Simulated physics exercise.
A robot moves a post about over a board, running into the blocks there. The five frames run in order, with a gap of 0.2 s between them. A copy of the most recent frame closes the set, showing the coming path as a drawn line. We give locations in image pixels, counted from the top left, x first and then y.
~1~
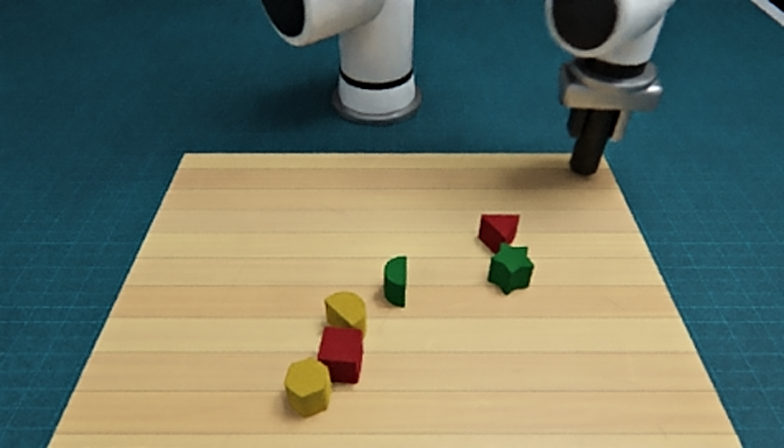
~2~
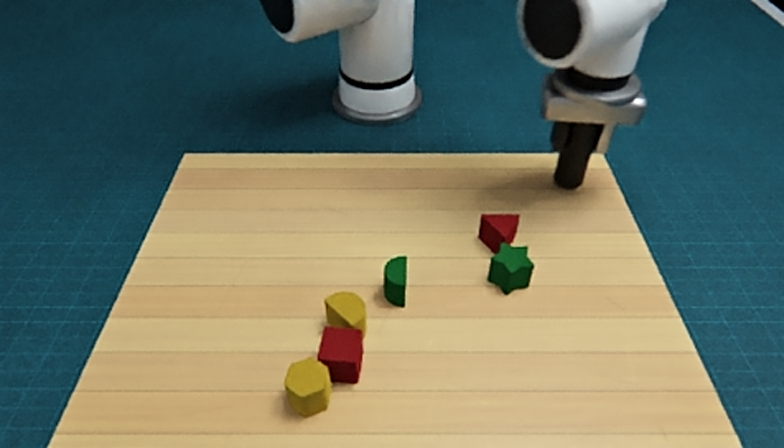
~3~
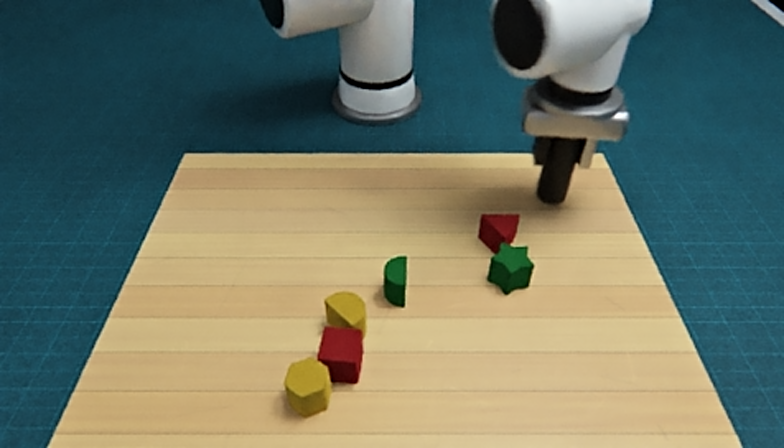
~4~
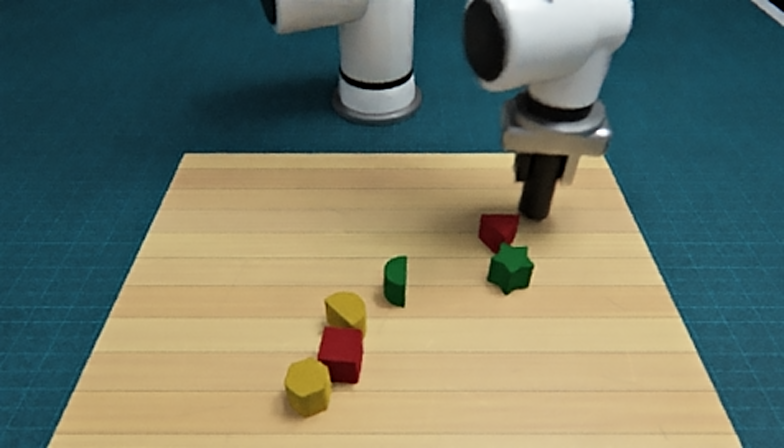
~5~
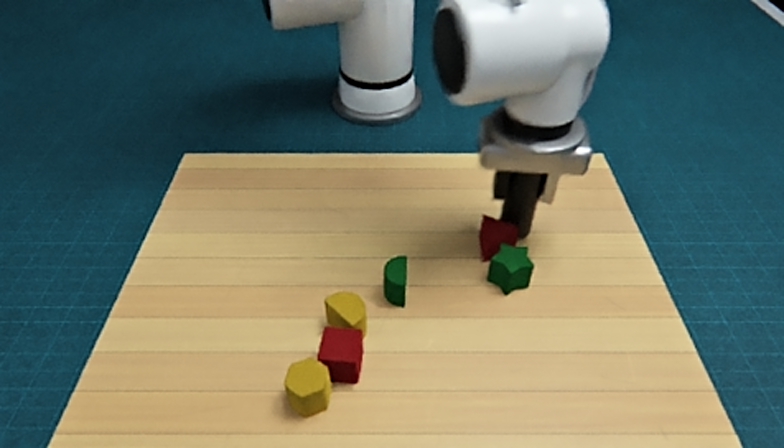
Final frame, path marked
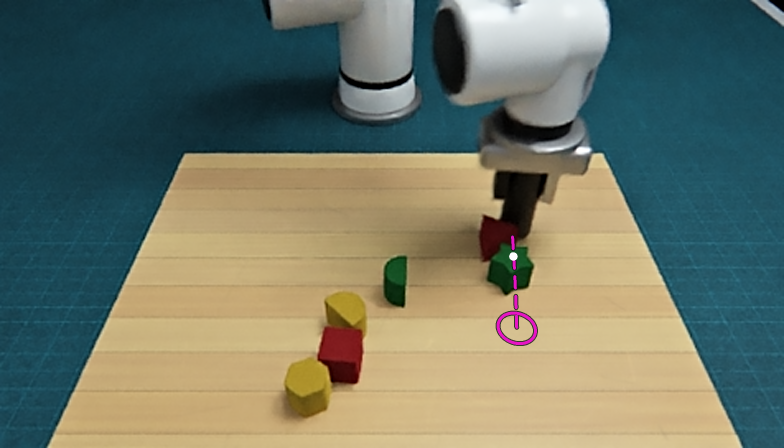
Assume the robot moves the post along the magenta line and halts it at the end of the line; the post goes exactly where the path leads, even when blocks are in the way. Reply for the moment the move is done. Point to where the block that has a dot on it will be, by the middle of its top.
At the end it should sit near (493, 319).
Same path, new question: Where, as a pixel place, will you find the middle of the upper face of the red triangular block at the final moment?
Its top centre lands on (487, 237).
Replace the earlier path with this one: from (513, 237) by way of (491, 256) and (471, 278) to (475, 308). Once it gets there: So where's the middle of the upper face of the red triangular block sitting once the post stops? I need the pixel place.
It will likely be found at (441, 264).
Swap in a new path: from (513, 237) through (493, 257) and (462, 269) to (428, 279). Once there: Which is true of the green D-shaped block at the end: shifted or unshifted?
It does get moved.
The line goes from (513, 237) to (517, 328); the dot is on the green star block.
The first path, step by step. One third of the way, post (516, 256); red triangular block (488, 236), turned 50° clockwise; green star block (512, 265).
Two thirds of the way, post (518, 287); red triangular block (487, 237), turned 55° clockwise; green star block (506, 294), turned 20° clockwise.
At the end, post (519, 320); red triangular block (487, 237), turned 55° clockwise; green star block (493, 319), turned 50° clockwise.
